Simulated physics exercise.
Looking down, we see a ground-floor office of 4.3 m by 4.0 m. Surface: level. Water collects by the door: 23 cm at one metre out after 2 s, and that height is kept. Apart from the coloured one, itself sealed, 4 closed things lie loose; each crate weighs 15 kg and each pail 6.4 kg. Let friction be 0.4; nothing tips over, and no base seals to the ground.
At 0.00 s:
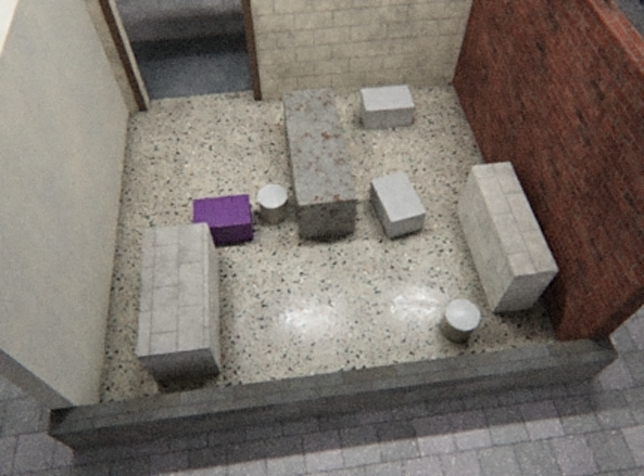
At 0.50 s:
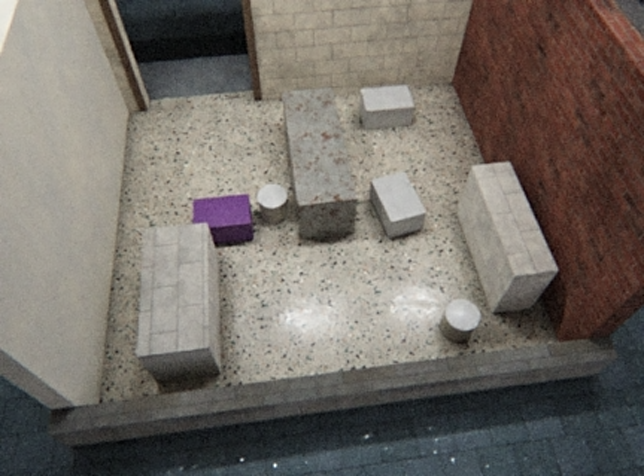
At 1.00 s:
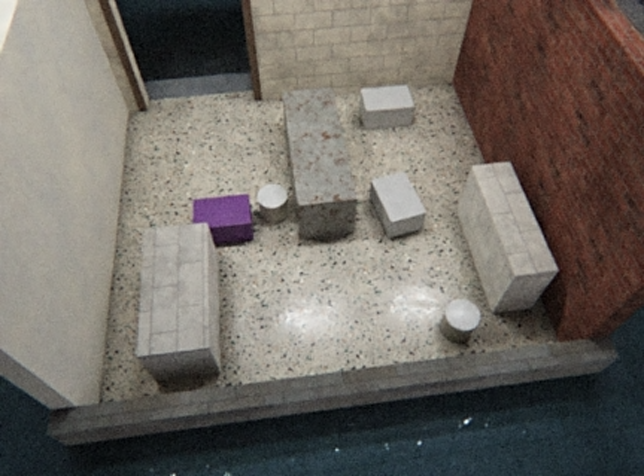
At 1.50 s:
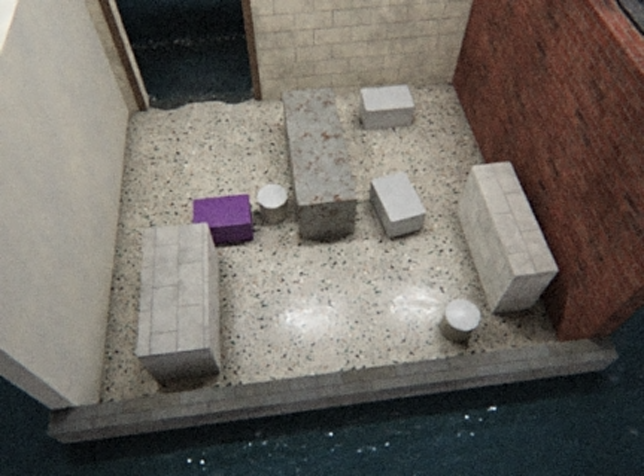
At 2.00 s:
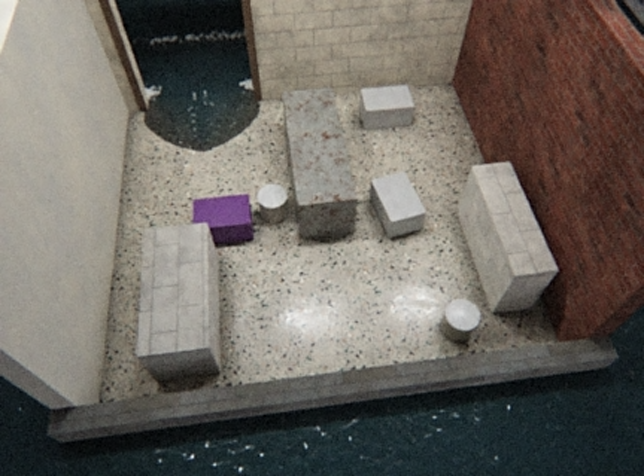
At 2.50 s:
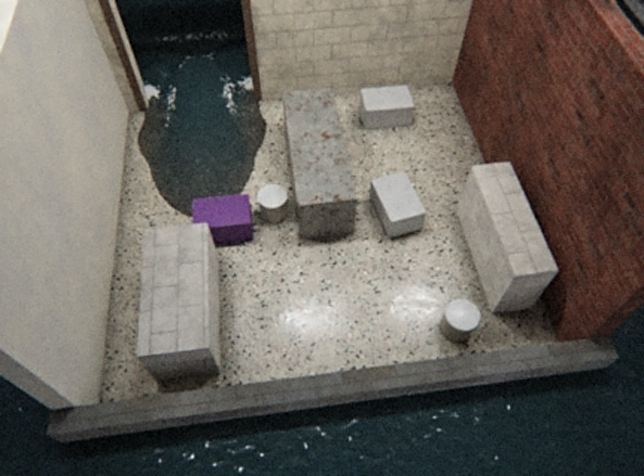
Dark water rises outside, then flows through the doorway and spreads to the purple crate.
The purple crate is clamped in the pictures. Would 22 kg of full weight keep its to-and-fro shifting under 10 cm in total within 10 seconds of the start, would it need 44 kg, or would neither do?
Neither would do.
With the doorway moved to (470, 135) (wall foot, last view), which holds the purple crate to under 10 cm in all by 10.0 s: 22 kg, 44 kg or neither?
Moved there, the heavy choice alone works.
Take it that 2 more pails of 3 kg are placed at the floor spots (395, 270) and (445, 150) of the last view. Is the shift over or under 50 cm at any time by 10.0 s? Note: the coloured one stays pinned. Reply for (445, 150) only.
As it turns out, it moves farther than that.
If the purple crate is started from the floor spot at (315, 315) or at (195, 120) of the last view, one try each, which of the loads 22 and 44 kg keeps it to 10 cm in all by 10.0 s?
For the first start neither one suffices; for the second neither one suffices.
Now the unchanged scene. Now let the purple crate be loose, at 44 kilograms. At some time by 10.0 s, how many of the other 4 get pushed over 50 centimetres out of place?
That adds up to 2.
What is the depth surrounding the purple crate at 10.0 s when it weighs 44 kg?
14 cm, roughly.
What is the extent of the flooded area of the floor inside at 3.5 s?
At that time the wet patch spans about 5.0 m2.
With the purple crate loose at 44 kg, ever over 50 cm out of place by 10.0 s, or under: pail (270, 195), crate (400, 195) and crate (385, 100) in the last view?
In turn: Past it, less, under.
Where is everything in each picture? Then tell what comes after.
In the first picture, the purple crate at (221, 211), on the bottom; 0.0 m2 under water; 0 of 5 have shifted.
In the second picture, the purple crate at (221, 211), on the bottom; water covers 0.0 m2; 0 of 5 have shifted.
In the third picture, the purple crate at (221, 211), on the bottom; 0.0 m2 under water; 0 of 5 have shifted.
In the fourth picture, the purple crate at (221, 211), on the bottom; 0.0 m2 under water; 0 of 5 have shifted.
In the fifth picture, the purple crate at (221, 211) rests on the ground; 0.9 m2 under water; 0 of 5 have shifted.
In the sixth picture, the purple crate at (221, 211), on the bottom; 2.2 m2 under water; 0 of 5 have shifted.
After 3.5 s the purple crate would be 20 cm from its start with 22 kg and 6 cm from its start with 44 kg; 9 cm of water round it then.
After 4.5 s the purple crate would be 72 cm from its start with 22 kg and 14 cm from its start with 44 kg; 11 cm of water round it then.
After 7.0 s the purple crate would be 168 cm from its start with 22 kg and 51 cm from its start with 44 kg; 13 cm of water round it then.
After 10.0 s the purple crate would be 276 cm from its start with 22 kg and 128 cm from its start with 44 kg; 14 cm of water round it then.
